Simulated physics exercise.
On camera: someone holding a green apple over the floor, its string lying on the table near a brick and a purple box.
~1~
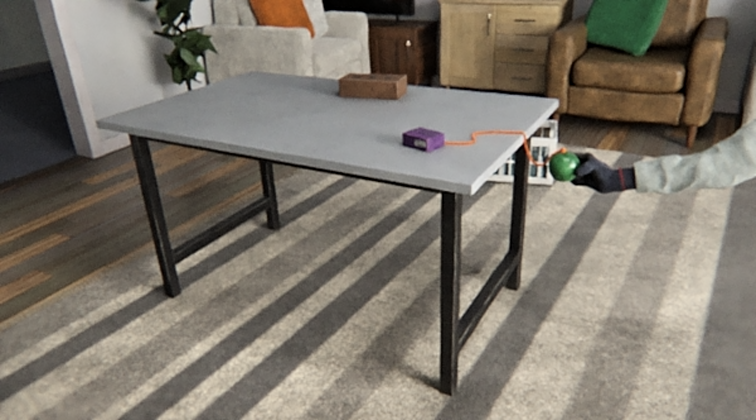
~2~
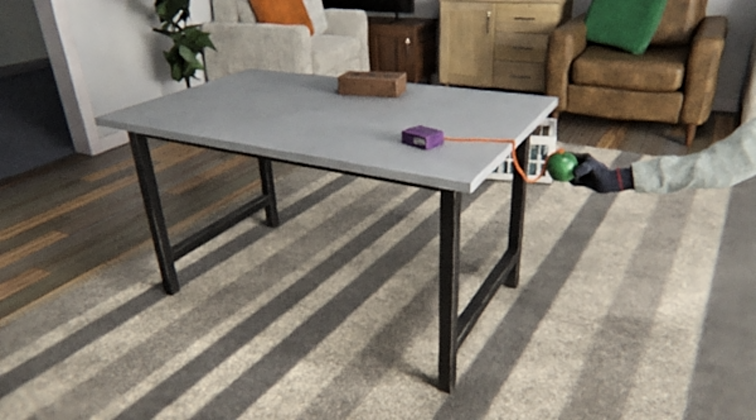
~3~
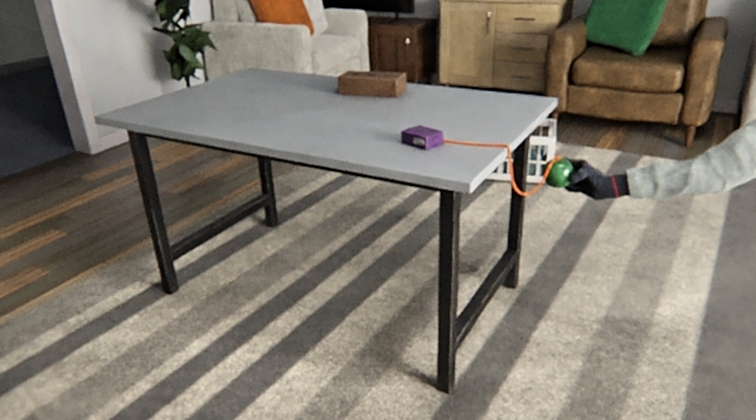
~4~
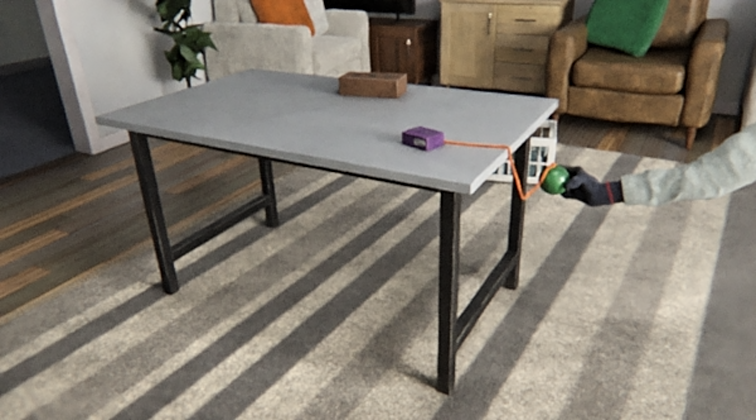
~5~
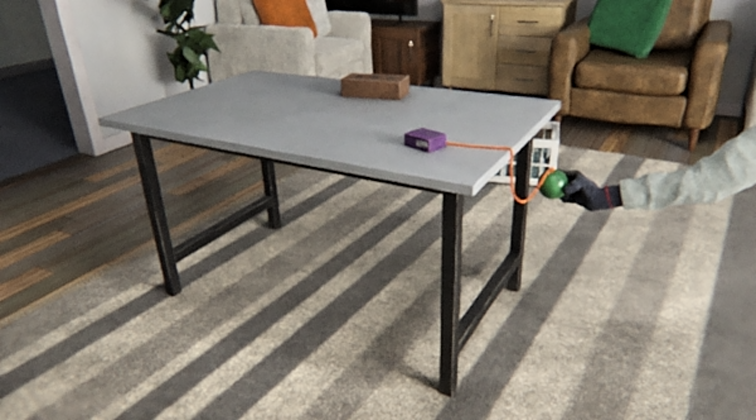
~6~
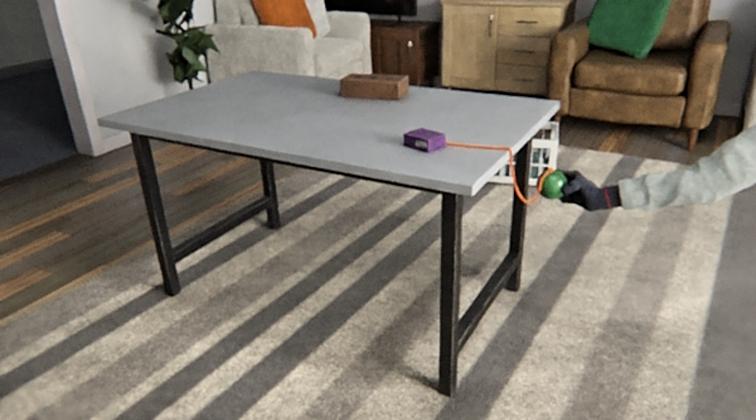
A green ball-like object in a dark-gloved hand dipped slightly and shifted a little left beside a gray table, its orange string trailing over the edge from a purple box near a still brown brick.
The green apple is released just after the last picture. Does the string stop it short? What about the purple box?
As it turns out, the green apple drops all the way and the purple box is dragged off.
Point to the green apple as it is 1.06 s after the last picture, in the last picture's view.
By then it is at (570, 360).
Then, 0.62 s after the last picture, apple on the floor near (530, 356); brick unmoved; box down on the floor.
Then, 1.06 s after the last picture, apple on the floor near (570, 360); brick unmoved; box down on the floor.
At rest, apple on the floor near (574, 356); brick unmoved; box down on the floor. The green apple reaches the floor and the purple box gets pulled over the edge.
